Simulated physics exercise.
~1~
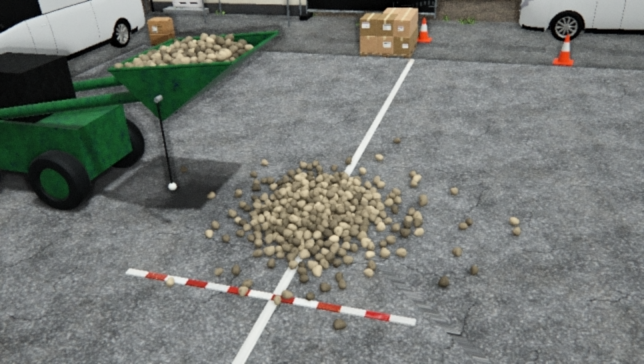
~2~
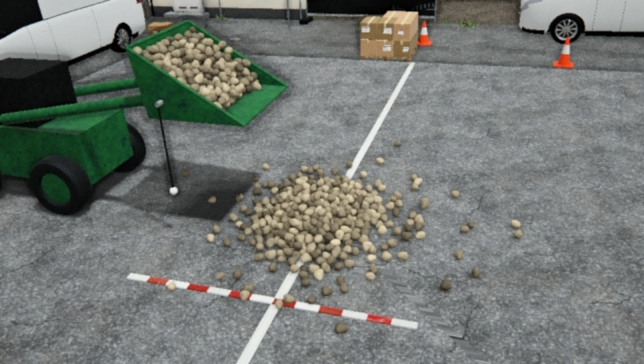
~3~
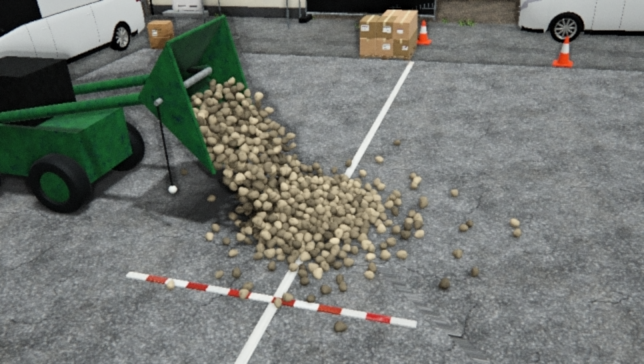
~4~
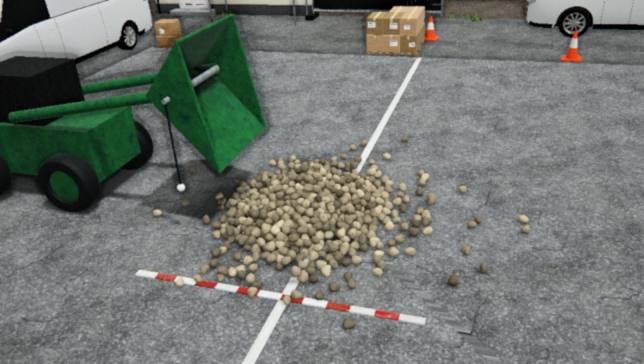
A green loader tips its bucket forward, pouring stones onto the loose pile, and ends empty.
